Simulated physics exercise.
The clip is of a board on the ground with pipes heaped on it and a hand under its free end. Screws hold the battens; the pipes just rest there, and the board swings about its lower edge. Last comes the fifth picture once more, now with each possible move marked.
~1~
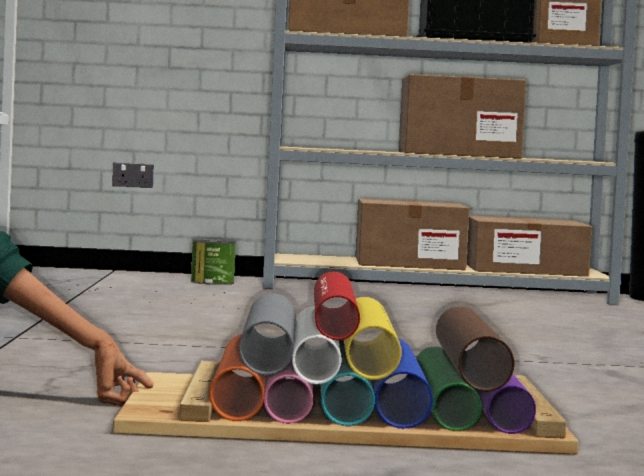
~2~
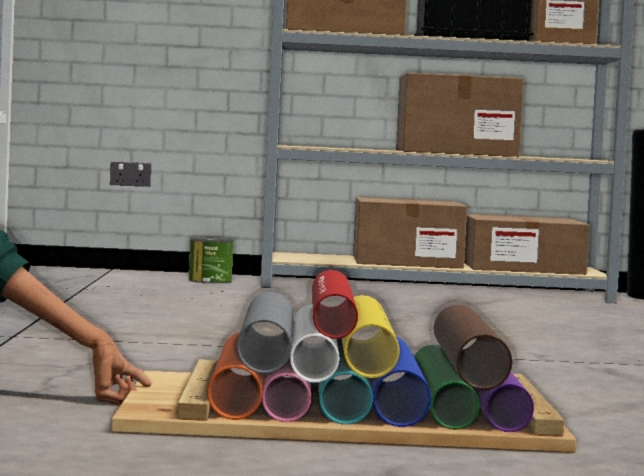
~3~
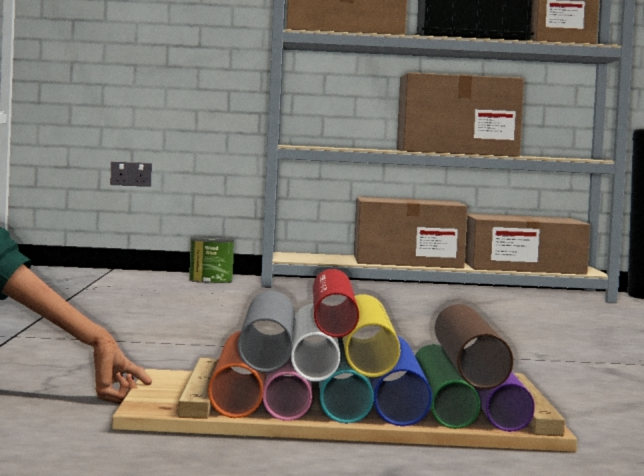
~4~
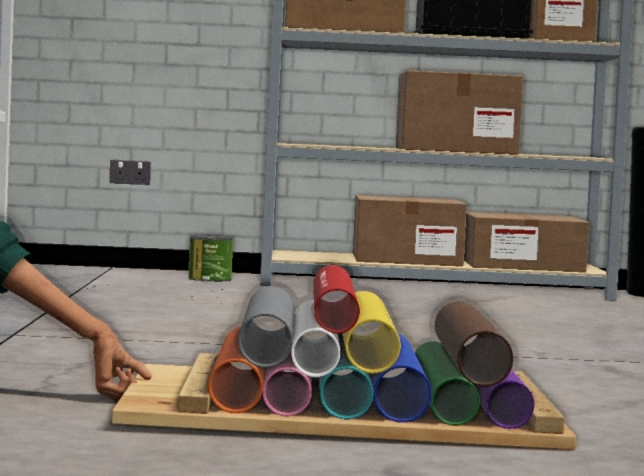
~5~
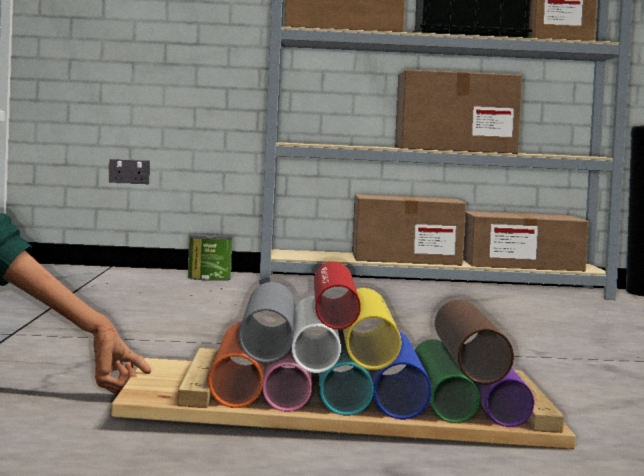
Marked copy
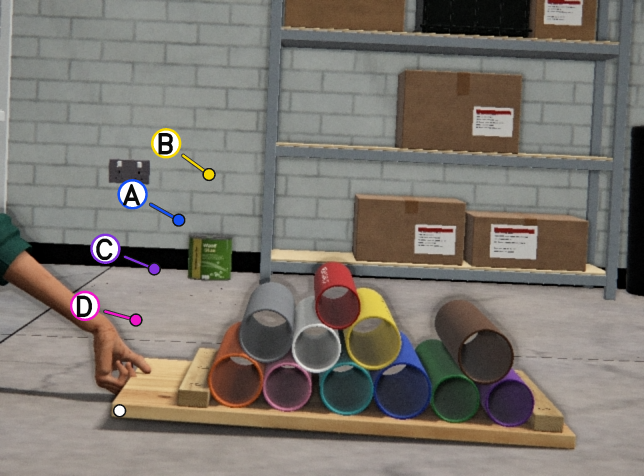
A stack of colorful pipes sat on a wooden board on the floor, barely moving, while a hand at the left end raised that side very slightly, with shelves of cardboard boxes behind.
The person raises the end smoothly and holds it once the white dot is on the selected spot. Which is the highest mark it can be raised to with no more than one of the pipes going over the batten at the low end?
C is the limit.
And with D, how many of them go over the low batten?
It comes to none.
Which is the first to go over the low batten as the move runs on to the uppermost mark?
The brown one.
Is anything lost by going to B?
Yes.
On the copy, A at (179, 220); B at (209, 175); C at (154, 269); D at (136, 320); the white dot at (120, 411).
On C. First, board at 14°.
Then, board at 20°.
Finally, board at 20°, none over the low batten.
By contrast, A five over the low batten; B five over the low batten; D none over the low batten.
